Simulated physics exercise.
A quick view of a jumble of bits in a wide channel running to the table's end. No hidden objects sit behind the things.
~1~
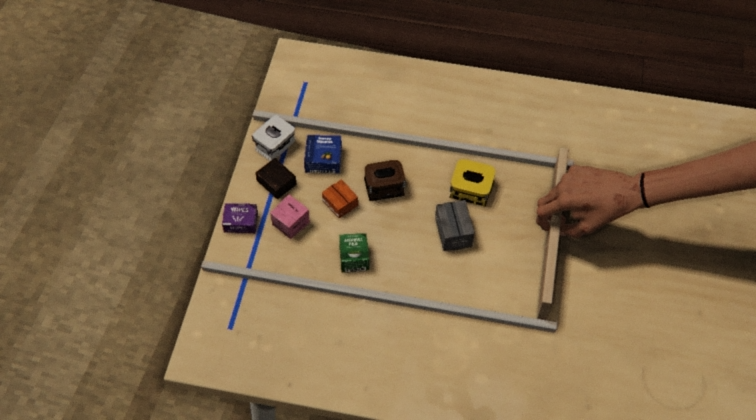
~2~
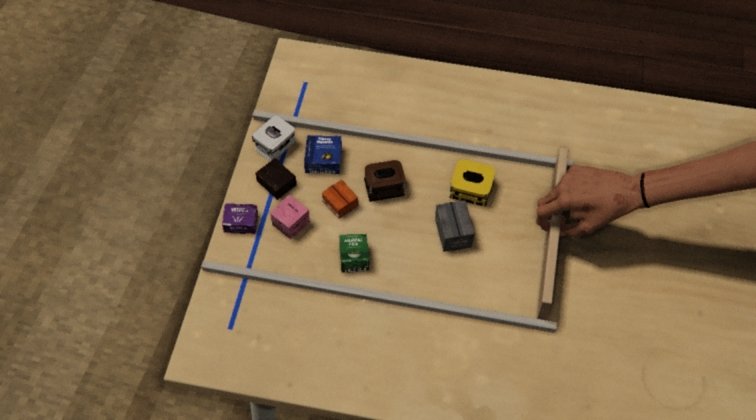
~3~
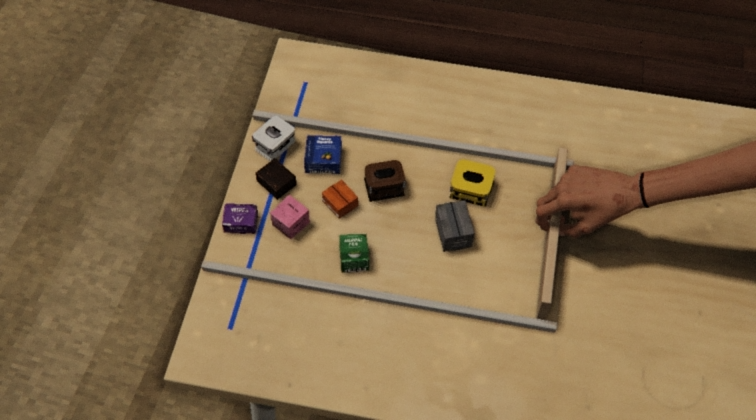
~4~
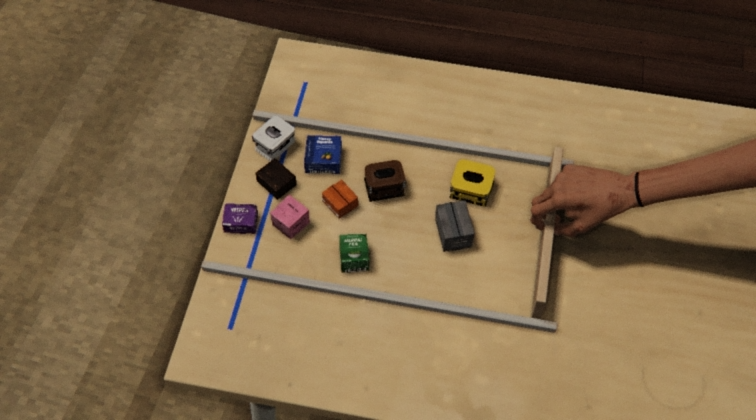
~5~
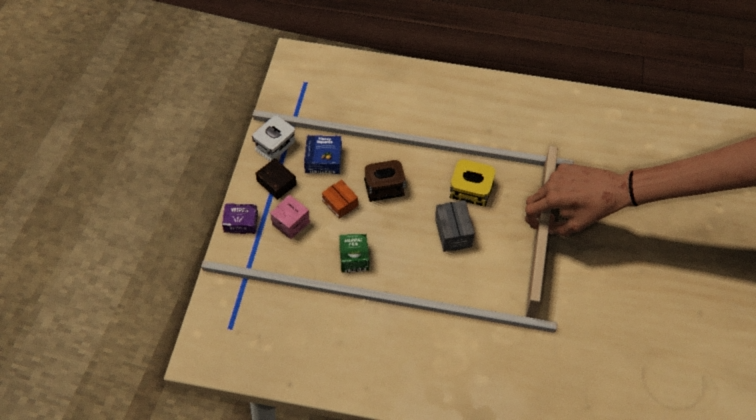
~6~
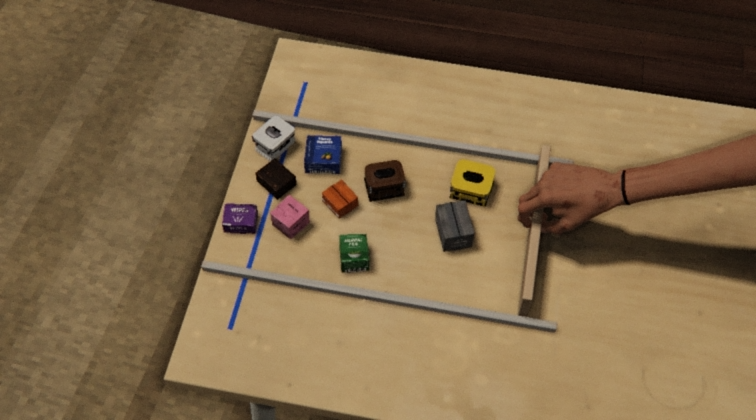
A hand holding a wooden bar at the right of a tabletop channel stays nearly still, then slides it slightly left toward the yellow and grey items, while the scattered colourful boxes and the blue line remain in place.
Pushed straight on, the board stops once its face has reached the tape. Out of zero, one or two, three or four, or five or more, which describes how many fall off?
The answer is five or more.
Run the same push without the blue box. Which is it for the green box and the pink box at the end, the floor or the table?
The green box remains up; the pink box survives.
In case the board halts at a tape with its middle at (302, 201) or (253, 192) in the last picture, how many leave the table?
Tallies: 2, 7.
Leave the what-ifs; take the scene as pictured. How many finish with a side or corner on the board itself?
3 end up touching it.
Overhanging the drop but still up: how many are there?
2 of them.
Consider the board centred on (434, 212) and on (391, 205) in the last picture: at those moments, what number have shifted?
Note: First position 3; second position 5.
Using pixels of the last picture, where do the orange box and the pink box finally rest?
Roughly (225, 198); the other one roughly (219, 218).
Early on, none off yet; purple box at rest near (240, 219); white case at rest near (275, 139); black block at rest near (276, 179).
Finally, the number that fall off is five or more; lost, brown case, blue box, black block, white case and purple box.
